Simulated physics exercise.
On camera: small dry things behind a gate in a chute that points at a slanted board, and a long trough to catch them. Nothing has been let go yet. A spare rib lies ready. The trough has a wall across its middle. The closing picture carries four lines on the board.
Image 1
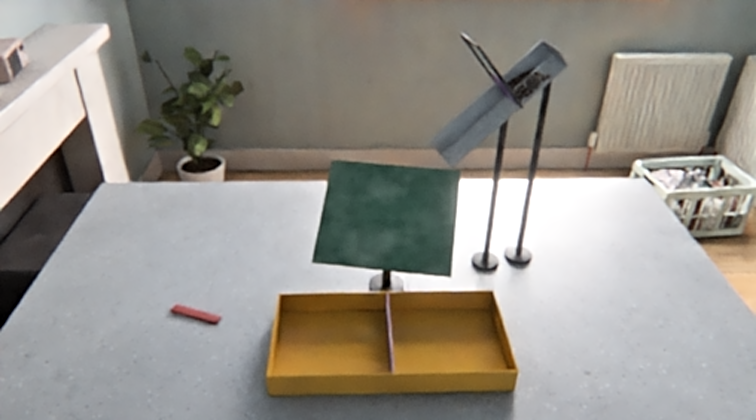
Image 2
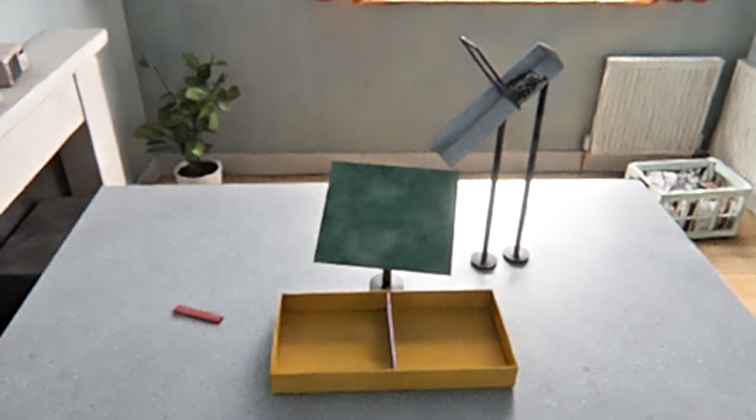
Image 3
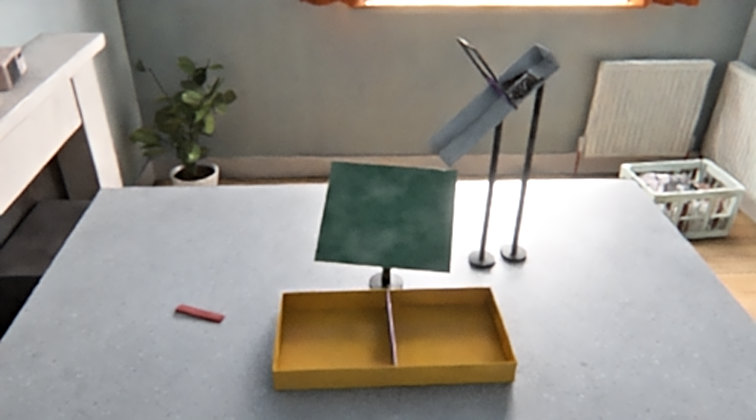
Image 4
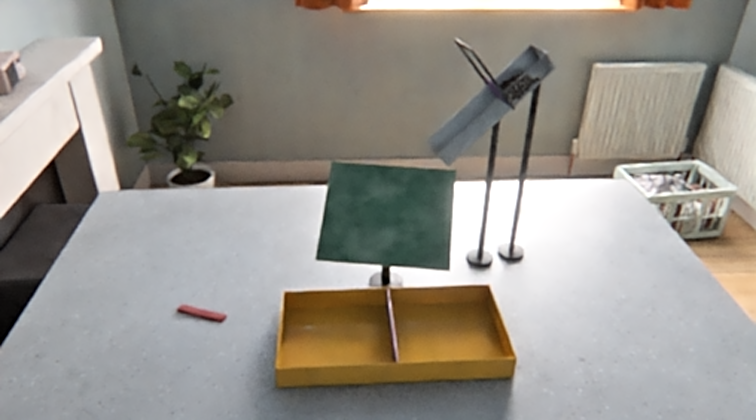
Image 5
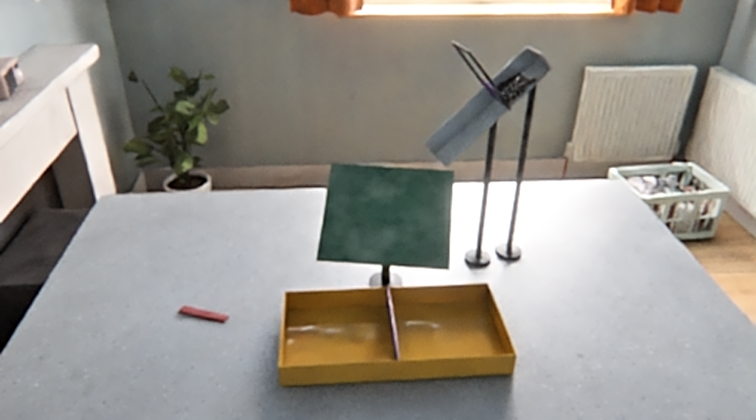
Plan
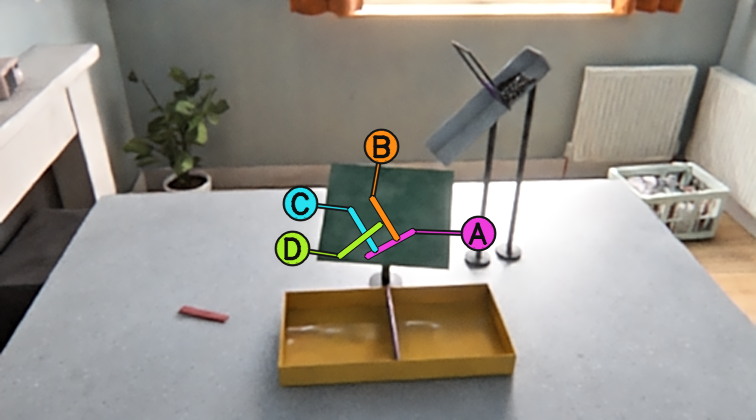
The footage shows a grey chute on two thin posts above a green slanted board and a divided yellow trough, with a small red strip lying to the left; only the view shifts slightly, while the objects stay still.
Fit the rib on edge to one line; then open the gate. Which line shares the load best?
Line C.
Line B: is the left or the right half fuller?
The right half.
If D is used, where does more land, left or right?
More lands on the left.
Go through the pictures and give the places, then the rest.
The first picture shows load behind the gate at (522, 84), chocolate balls; lip of the chute at (446, 161), sloping fairly steeply.
The second picture shows middle of the board at (389, 215), tilted fairly steeply; middle of its low edge at (381, 269); of its high edge at (395, 166).
The third picture shows front corners of the trough at (273, 370) and (517, 362); front end of its middle wall at (396, 366); gate still shut at (495, 84).
The fourth picture shows middle of the load at (513, 86); lip at (442, 160).
The fifth picture shows middle of the load at (510, 88); lip at (440, 161).
On the marked copy, line A from (412, 231) to (367, 256); line B from (372, 198) to (396, 238); line C from (350, 209) to (375, 249); line D from (379, 224) to (339, 256).
With A, of what is caught, nearly all in the left half, a stray few in the right.
With B, of what is caught, a small part in the left half, nearly all in the right.
With C, of what is caught, about two thirds in the left half, about a third in the right.
With D, of what is caught, nearly all in the left half, a small part in the right.
